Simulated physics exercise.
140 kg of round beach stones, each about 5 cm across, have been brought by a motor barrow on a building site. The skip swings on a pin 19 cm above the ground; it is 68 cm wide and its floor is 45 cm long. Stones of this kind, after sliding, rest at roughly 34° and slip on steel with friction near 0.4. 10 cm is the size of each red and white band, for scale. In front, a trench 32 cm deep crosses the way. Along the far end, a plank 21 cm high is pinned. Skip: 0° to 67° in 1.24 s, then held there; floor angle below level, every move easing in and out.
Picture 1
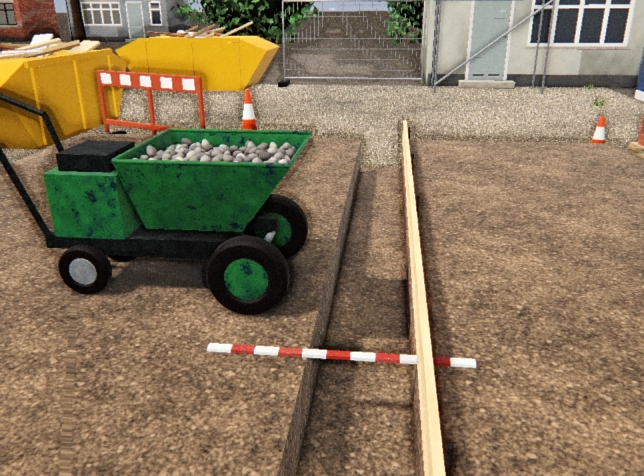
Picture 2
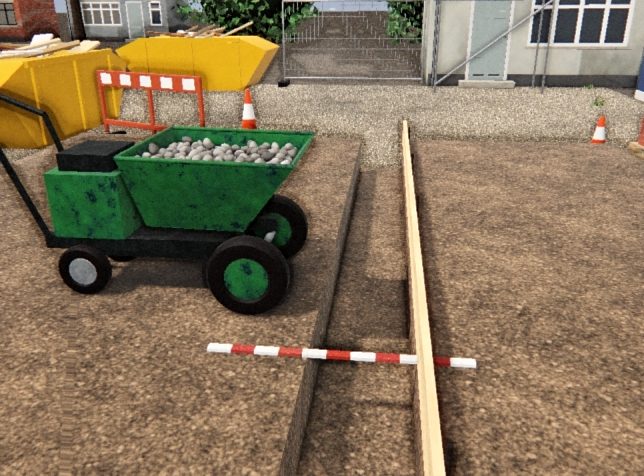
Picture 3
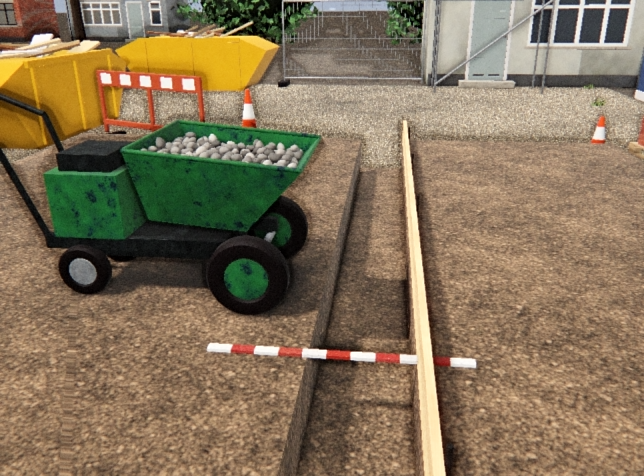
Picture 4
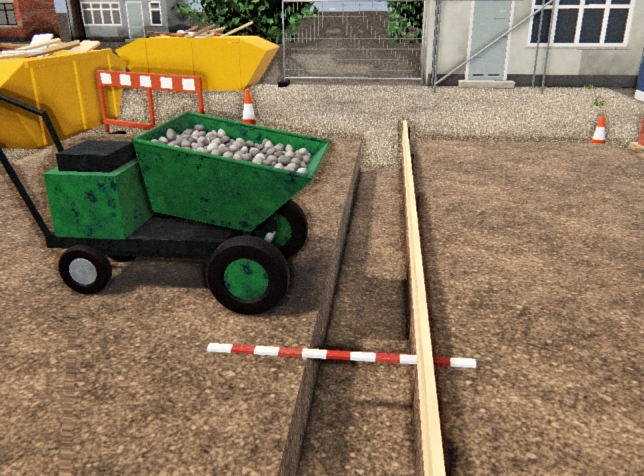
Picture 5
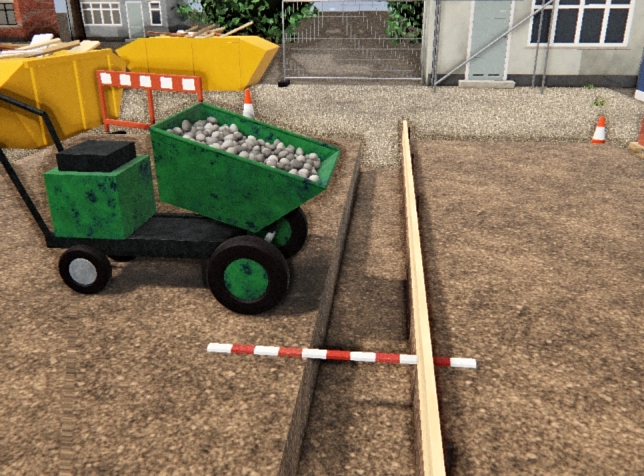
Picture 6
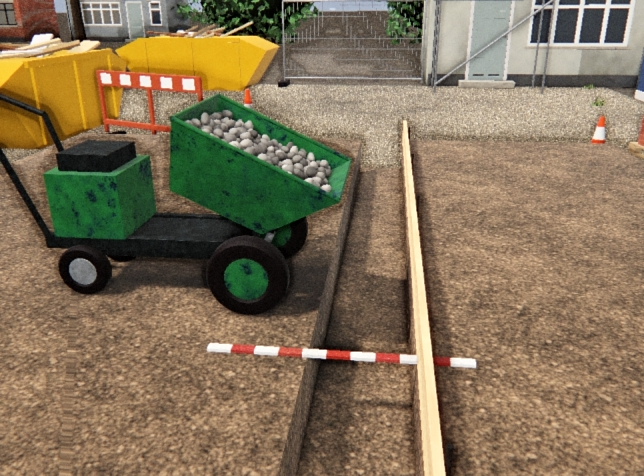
Green motor barrow standing beside a trench on a building site, its skip of grey stones tilting steadily forward to the right.
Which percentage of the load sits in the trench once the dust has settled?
Near 90 per cent.
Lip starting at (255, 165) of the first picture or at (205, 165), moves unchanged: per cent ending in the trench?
I'd expect close to 100 per cent at the first and 100 per cent at the second.
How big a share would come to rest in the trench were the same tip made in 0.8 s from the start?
It'd be some 85 per cent.
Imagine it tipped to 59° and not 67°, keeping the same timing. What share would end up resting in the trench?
It comes out at about 70 percent.
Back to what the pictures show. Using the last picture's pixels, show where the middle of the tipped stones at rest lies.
At about pixel (382, 330) in the last view.
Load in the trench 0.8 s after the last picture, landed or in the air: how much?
Some 25 per cent.
Then, 0.4 s after the last picture the floor is at 57°, 100 % in the skip; the foremost stones are at (374, 236).
Then, 0.8 s after the last picture the floor is at 67°, 69 % in the skip, 27 % in the trench, 5 % past the trench; the foremost stones are at (458, 286).
Then, 1.2 s after the last picture the floor is at 67°, 35 % in the skip, 55 % in the trench, 10 % past the trench; the foremost stones are at (540, 289).
Then, 3.1 s after the last picture the floor is at 67°, 0 % in the skip, 90 % in the trench, 10 % past the trench; the foremost stones are at (612, 288).
